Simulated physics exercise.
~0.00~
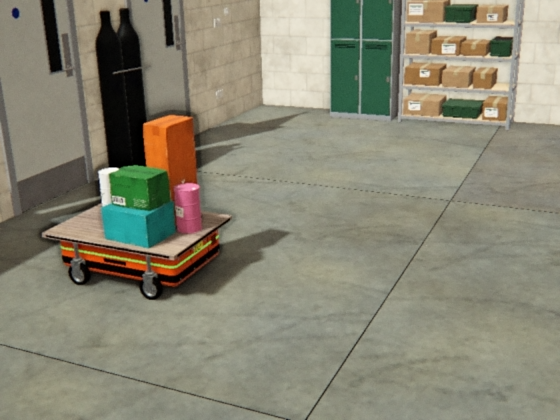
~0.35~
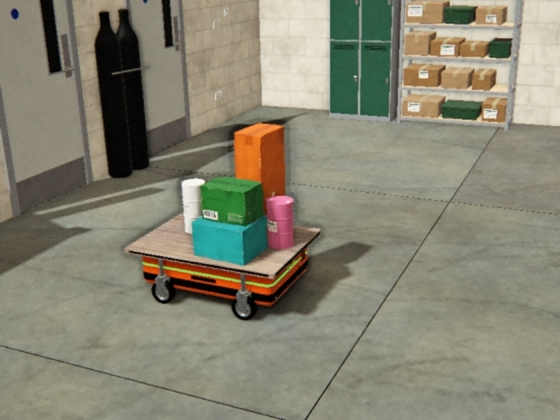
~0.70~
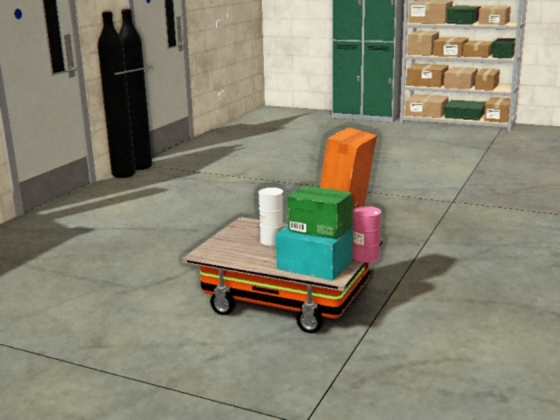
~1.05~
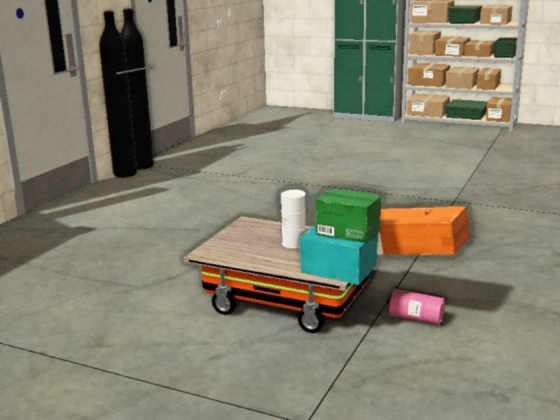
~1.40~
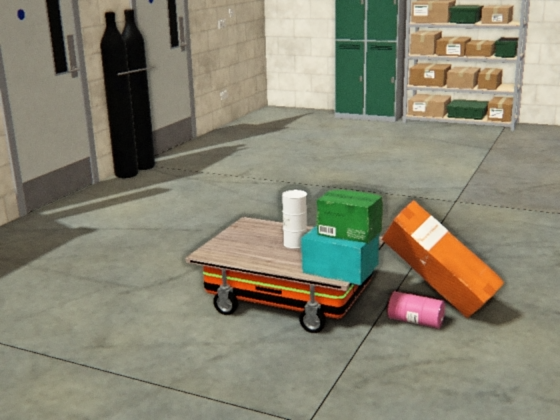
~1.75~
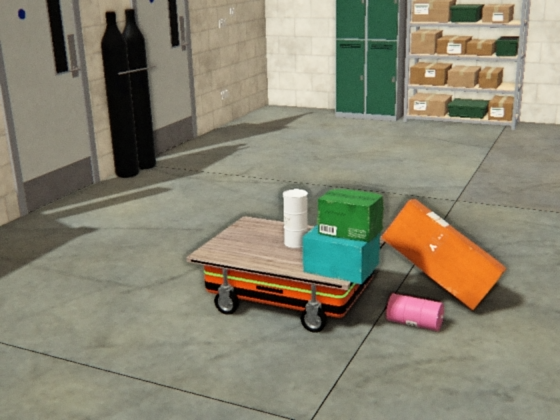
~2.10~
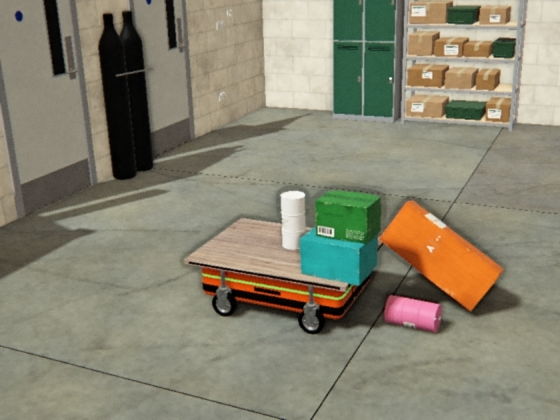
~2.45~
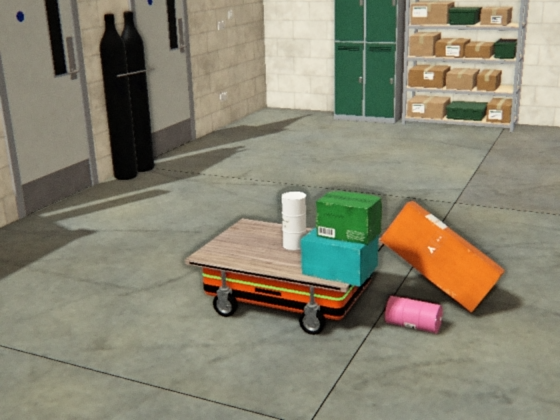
In the video, a flat cart carrying five items rolls right across a concrete floor and stops; the orange box and pink canister topple off its right side onto the floor, while the green box, turquoise box and white canister stay upright on the deck.
